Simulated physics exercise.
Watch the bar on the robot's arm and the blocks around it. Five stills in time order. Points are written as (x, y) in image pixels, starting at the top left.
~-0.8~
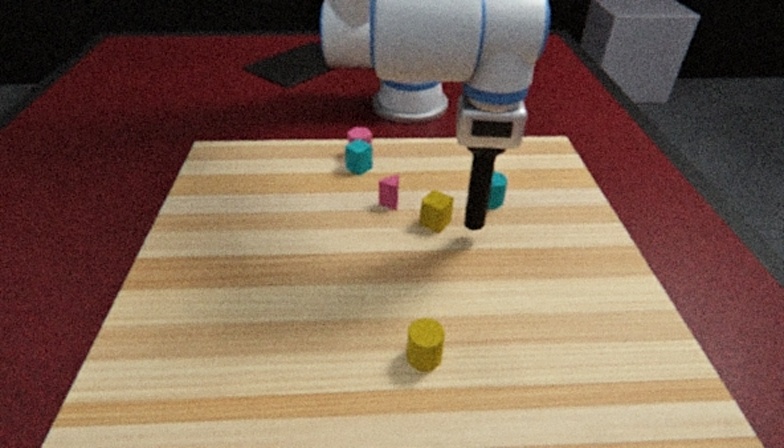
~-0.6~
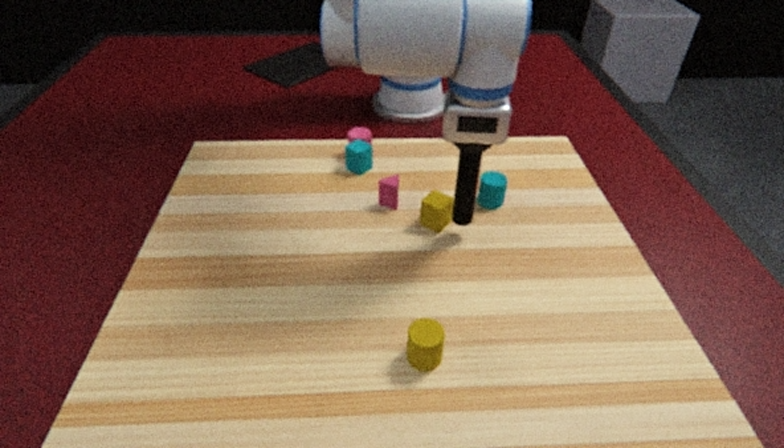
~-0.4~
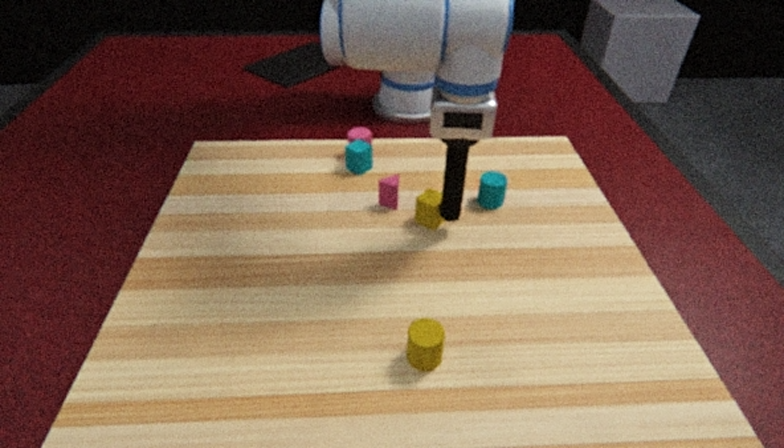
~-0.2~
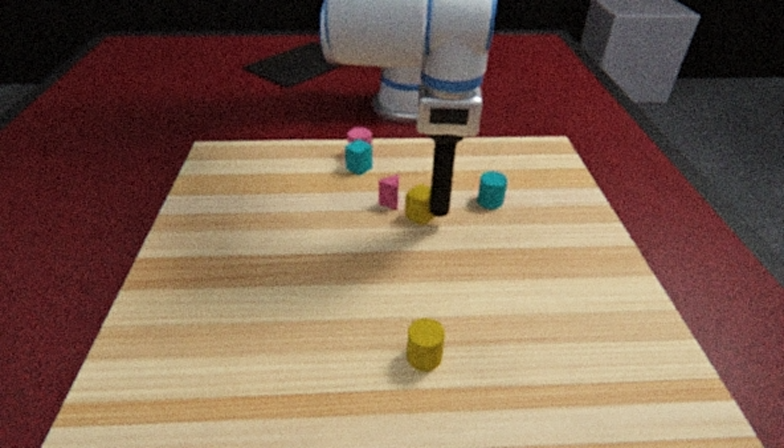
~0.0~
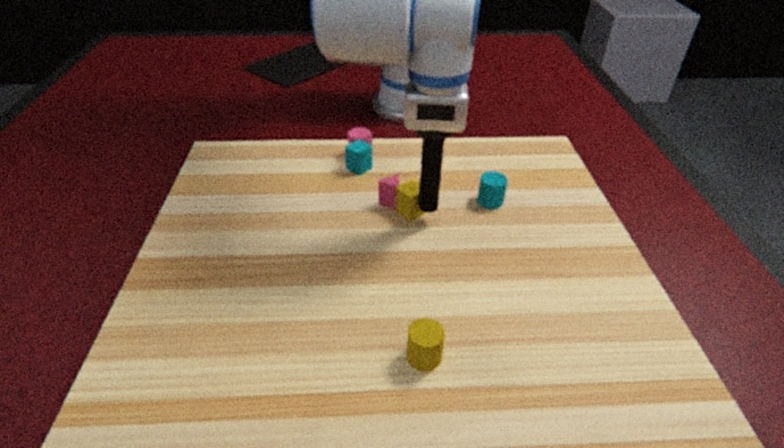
The black bar on the robot's arm moves left over the striped wooden board and reaches the yellow square block. It then pushes the block left and slightly back, up against the pink triangular block, while the turquoise blocks and the yellow cylinder nearer the front stay still.
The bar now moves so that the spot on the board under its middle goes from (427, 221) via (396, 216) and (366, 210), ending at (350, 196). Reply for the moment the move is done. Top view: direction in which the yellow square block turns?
The block turns clockwise.
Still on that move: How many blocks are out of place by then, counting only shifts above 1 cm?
I predict two.
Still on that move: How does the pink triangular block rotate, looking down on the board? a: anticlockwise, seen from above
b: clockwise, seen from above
It's b.
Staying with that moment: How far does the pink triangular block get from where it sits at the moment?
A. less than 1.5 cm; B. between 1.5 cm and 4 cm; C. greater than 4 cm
Choice C: Greater than 4 cm.
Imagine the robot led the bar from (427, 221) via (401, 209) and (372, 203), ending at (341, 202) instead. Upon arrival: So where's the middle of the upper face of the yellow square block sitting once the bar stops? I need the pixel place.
At the end it should sit near (347, 167).
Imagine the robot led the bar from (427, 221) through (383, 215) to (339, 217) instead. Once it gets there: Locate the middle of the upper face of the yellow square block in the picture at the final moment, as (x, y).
Its top centre lands on (372, 179).
On the path given first. One third of the way, bar at (396, 203); pink triangular block at (377, 172), turned 60° clockwise; yellow square block at (384, 182), turned 15° clockwise.
Two thirds of the way, bar at (366, 197); pink triangular block at (370, 164), turned 95° clockwise; yellow square block at (365, 174), turned 55° clockwise.
At the end, bar at (349, 183); turquoise square block still; pink triangular block at (372, 155), turned 130° clockwise; yellow square block at (359, 162), turned 85° clockwise.
